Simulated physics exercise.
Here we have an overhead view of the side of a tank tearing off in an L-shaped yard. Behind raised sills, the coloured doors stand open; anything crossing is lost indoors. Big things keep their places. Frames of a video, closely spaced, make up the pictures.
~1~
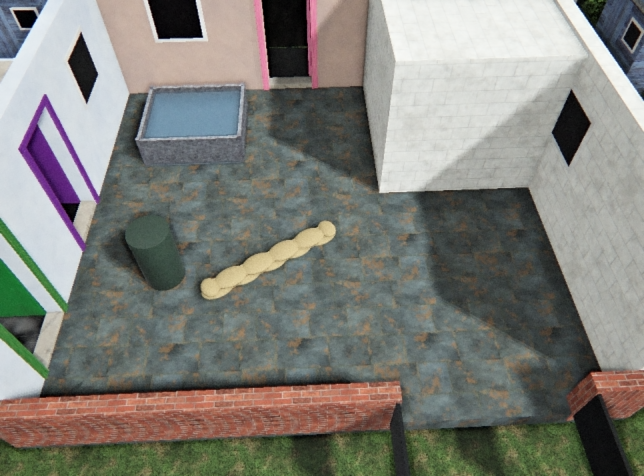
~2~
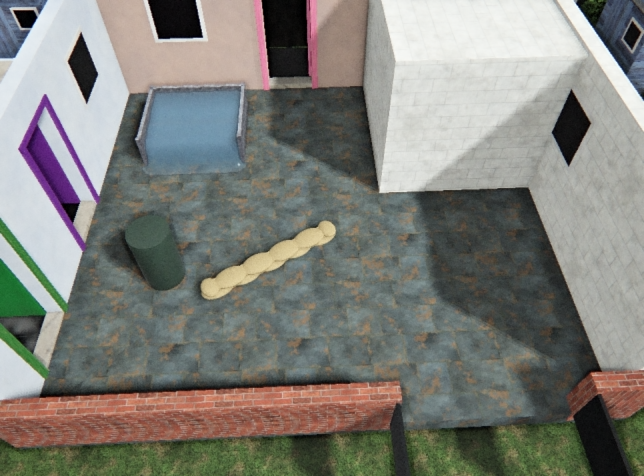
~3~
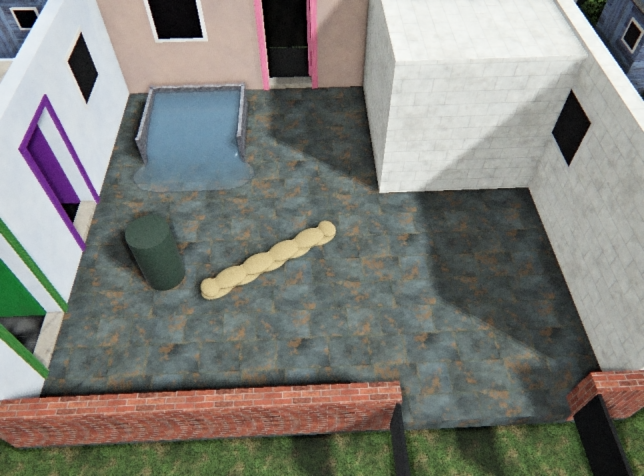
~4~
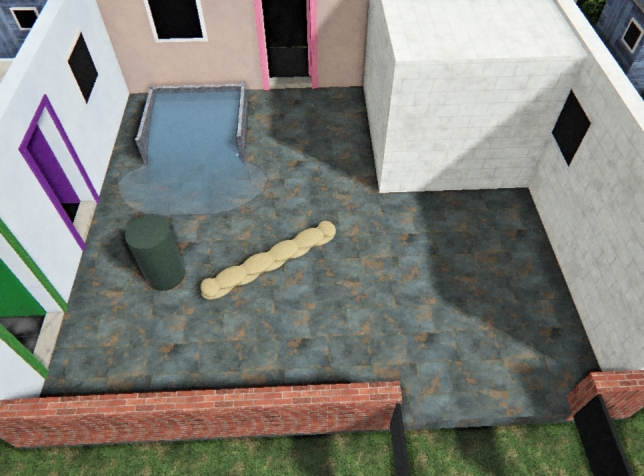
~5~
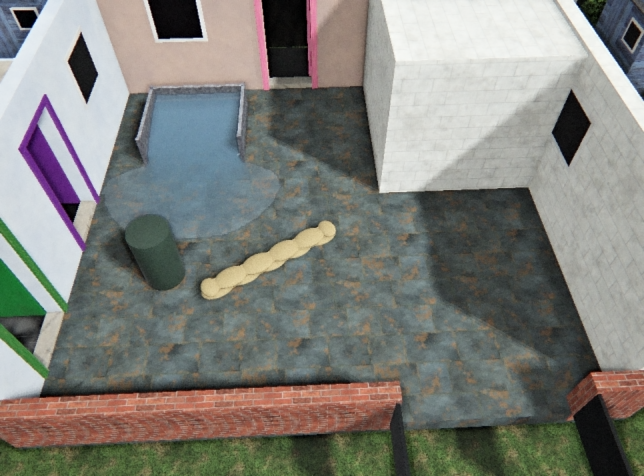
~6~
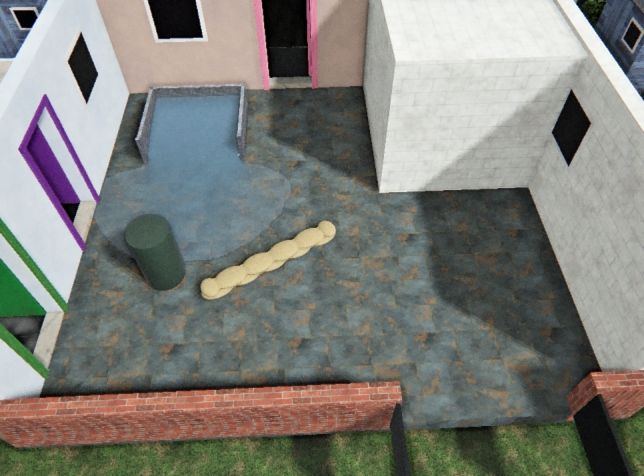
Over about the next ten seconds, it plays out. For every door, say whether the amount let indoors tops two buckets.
The green door tops two buckets; the purple door stays at two buckets or less; the pink door stays at two buckets or less.
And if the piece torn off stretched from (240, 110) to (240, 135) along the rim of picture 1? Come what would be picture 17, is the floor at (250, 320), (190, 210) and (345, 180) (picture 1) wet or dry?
The three spots, in order, are spared, spared and inundated.
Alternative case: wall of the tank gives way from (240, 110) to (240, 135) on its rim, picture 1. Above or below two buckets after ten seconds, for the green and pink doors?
Result - green: Misses the line; pink: Misses the line.
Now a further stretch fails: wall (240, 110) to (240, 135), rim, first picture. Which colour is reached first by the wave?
The pink-painted one, I'd guess.
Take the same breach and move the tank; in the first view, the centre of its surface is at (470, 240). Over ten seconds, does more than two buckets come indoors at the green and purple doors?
I'd say green stays within the threshold while purple stays within the threshold.
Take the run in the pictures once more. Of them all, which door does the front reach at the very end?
I'd go with the one in pink.
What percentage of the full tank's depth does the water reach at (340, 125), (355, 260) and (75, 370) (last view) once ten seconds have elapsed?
Approx. values, in order: 6 %, 4 %, 12 %.
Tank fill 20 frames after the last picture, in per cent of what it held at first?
12 percent or thereabouts.
A moment on, water covers 25 % of the floor; the green door not reached, the purple door wet at the sill, nothing in, the pink door not reached.
Next, water covers 30 % of the floor; the green door under two buckets in, the purple door wet at the sill, nothing in, the pink door not reached.
Then, water covers 35 % of the floor; the green door over two buckets in, the purple door wet at the sill, nothing in, the pink door not reached.
Later, water covers 70 % of the floor; the green door over two buckets in, the purple door wet at the sill, nothing in, the pink door not reached.
In the end, water covers 90 % of the floor; the green door over two buckets in, the purple door wet at the sill, nothing in, the pink door wet at the sill, nothing in.
